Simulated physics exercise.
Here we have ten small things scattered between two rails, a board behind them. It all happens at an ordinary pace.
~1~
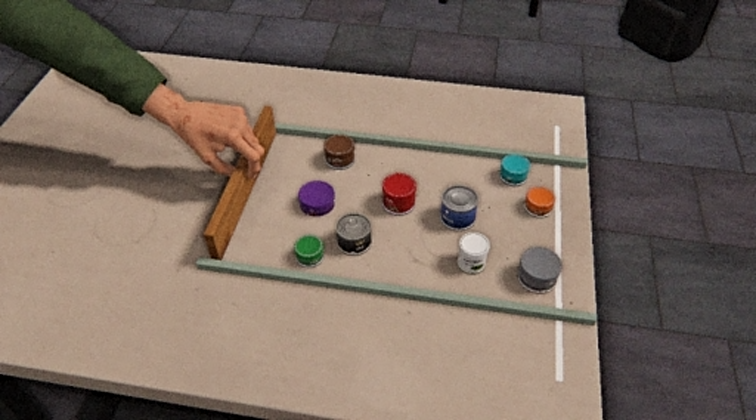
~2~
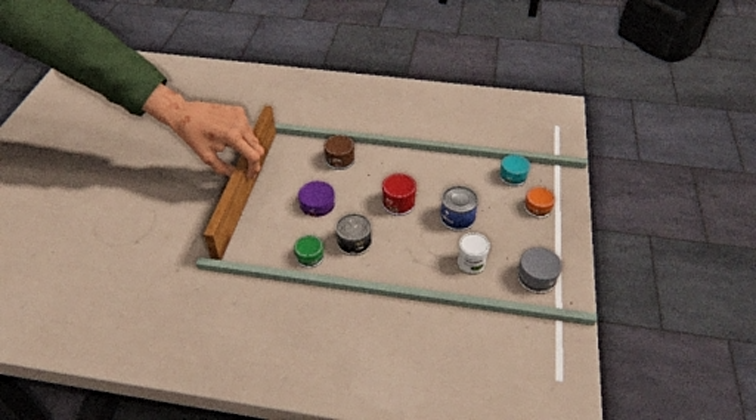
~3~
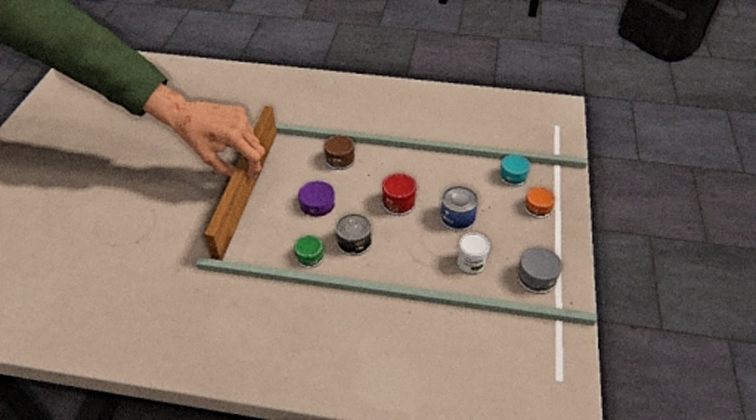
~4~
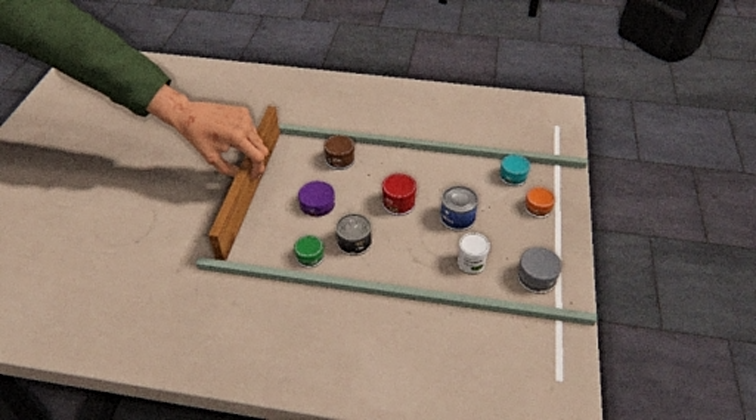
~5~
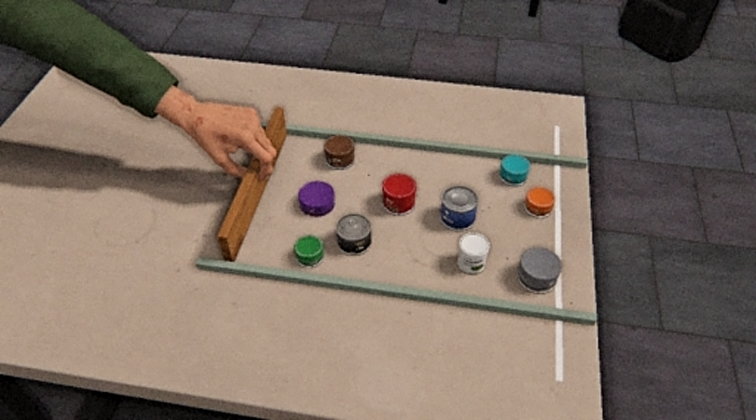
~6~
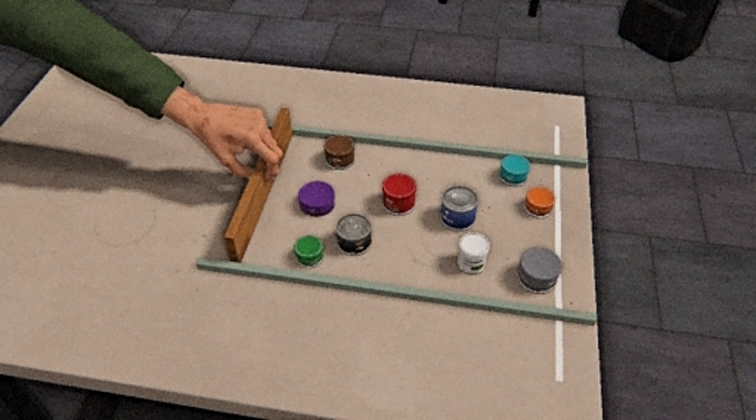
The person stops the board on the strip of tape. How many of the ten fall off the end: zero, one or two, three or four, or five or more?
Here the number that fall off is five or more.
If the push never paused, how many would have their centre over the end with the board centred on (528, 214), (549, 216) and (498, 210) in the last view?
The counts: 1, 4 and 0.
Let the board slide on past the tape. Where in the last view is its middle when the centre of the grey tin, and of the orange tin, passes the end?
Its middle is around (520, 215) and around (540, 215).
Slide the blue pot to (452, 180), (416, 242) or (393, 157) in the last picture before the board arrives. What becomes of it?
In that order, it drops off; falls; goes over.
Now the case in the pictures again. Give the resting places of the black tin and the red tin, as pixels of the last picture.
First (578, 259), then (577, 201).
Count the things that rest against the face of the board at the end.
That makes 5.
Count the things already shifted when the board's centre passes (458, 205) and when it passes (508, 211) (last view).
The counts are 7 and 10.
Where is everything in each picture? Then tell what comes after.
In the first frame, orange tin (540, 202); grey tin (539, 270); turquoise tin (515, 170); board (244, 178); tape (558, 232).
In the second frame, grey tin (539, 271); brown pot (340, 152).
In the third frame, turquoise tin (515, 171); red tin (399, 195).
In the fourth frame, orange tin (540, 202); board (249, 179).
In the fifth frame, grey tin (539, 271); white tin (473, 254).
In the sixth frame, orange tin (540, 202); grey tin (539, 271); turquoise tin (515, 171); board (262, 181); tape (558, 232).
Early on, none off yet; orange tin at rest near (540, 202); grey tin at rest near (539, 271); turquoise tin at rest near (515, 171).
Finally, the number that fall off is five or more; lost, blue pot, white tin, turquoise tin, grey tin and orange tin.
